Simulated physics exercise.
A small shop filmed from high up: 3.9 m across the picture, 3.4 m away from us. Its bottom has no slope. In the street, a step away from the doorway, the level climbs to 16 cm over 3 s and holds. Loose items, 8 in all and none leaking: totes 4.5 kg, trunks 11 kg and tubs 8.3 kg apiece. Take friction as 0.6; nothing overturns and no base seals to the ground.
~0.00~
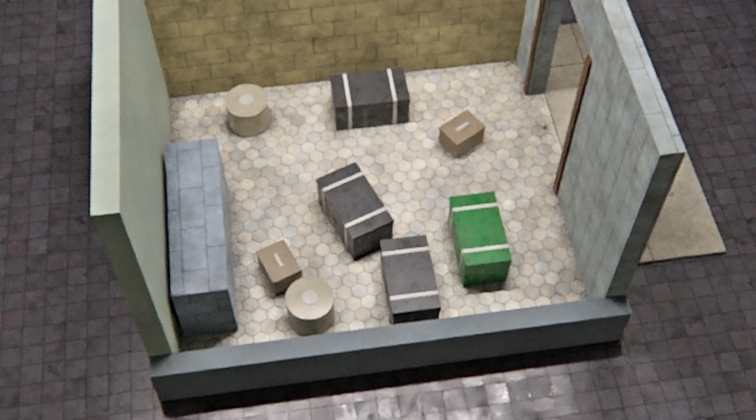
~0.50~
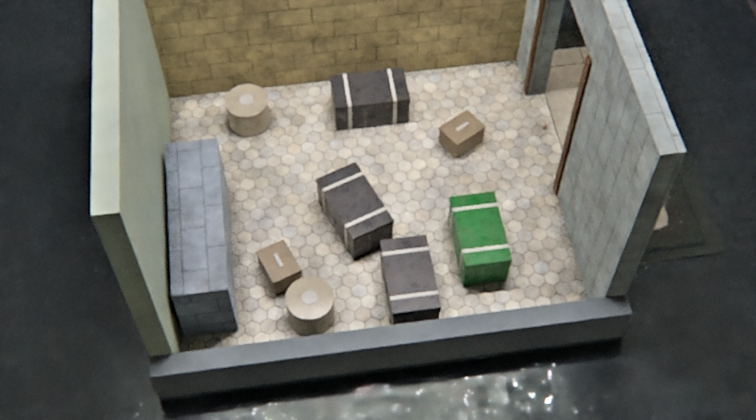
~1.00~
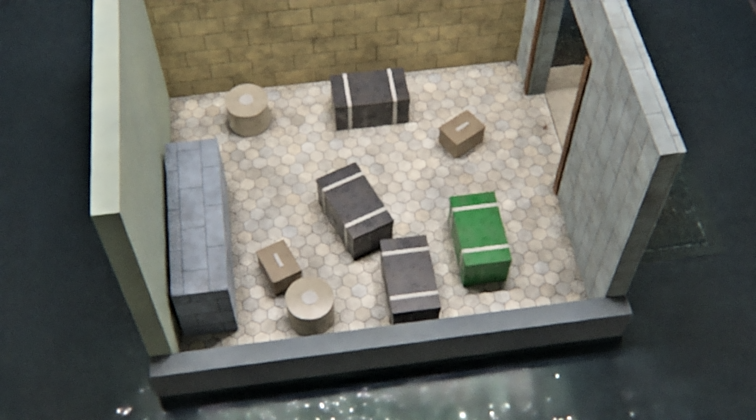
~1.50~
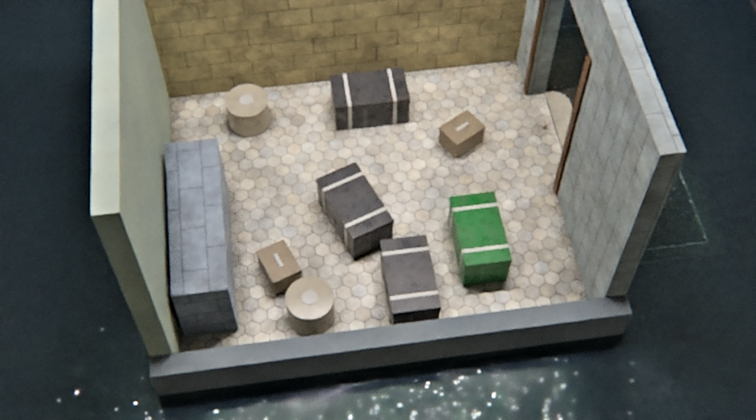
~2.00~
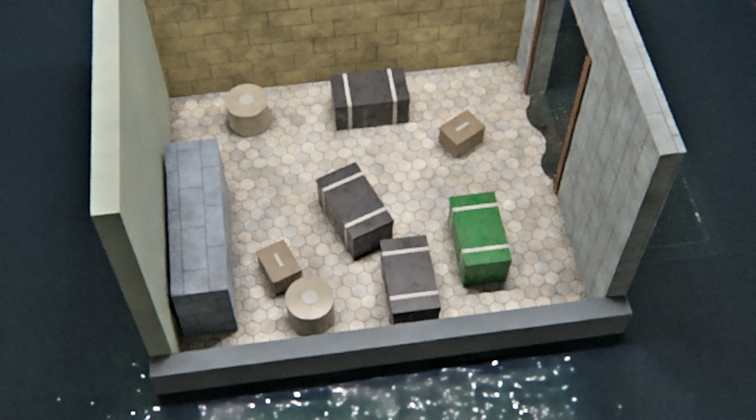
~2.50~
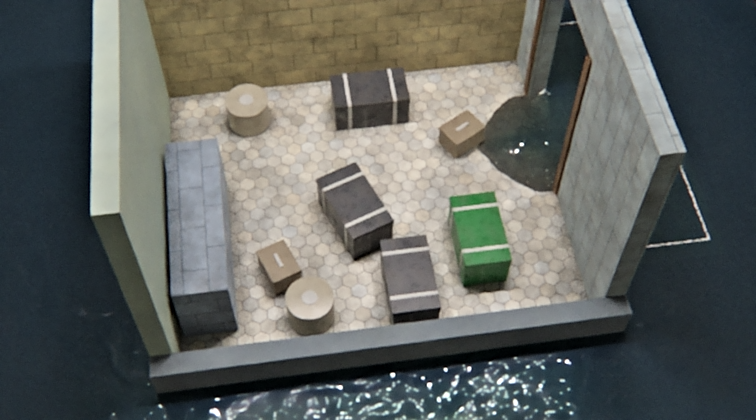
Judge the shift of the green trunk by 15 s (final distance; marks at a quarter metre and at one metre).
Green trunk travels far.
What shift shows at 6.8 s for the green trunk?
About 5 cm.
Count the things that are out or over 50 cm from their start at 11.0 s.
7 of them.
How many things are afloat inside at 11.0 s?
8 of them.
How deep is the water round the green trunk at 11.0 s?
Roughly 5 cm.
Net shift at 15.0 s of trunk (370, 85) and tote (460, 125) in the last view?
In turn: 250 cm, 250 cm.
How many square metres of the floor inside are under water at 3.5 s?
Some 2.5 m2.
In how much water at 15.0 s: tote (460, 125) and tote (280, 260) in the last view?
About 15 and 10 cm.
After 3.5 s the green trunk is near (480, 228), 0.0 m from its start, aground; 0 afloat.
After 6.8 s the green trunk is near (479, 231), 0.0 m from its start, aground; 4 afloat.
After 11.0 s the green trunk is near (491, 221), 0.1 m from its start, afloat; 8 afloat.
After 15.0 s the green trunk is near (356, 149), 1.5 m from its start, afloat; 8 afloat.
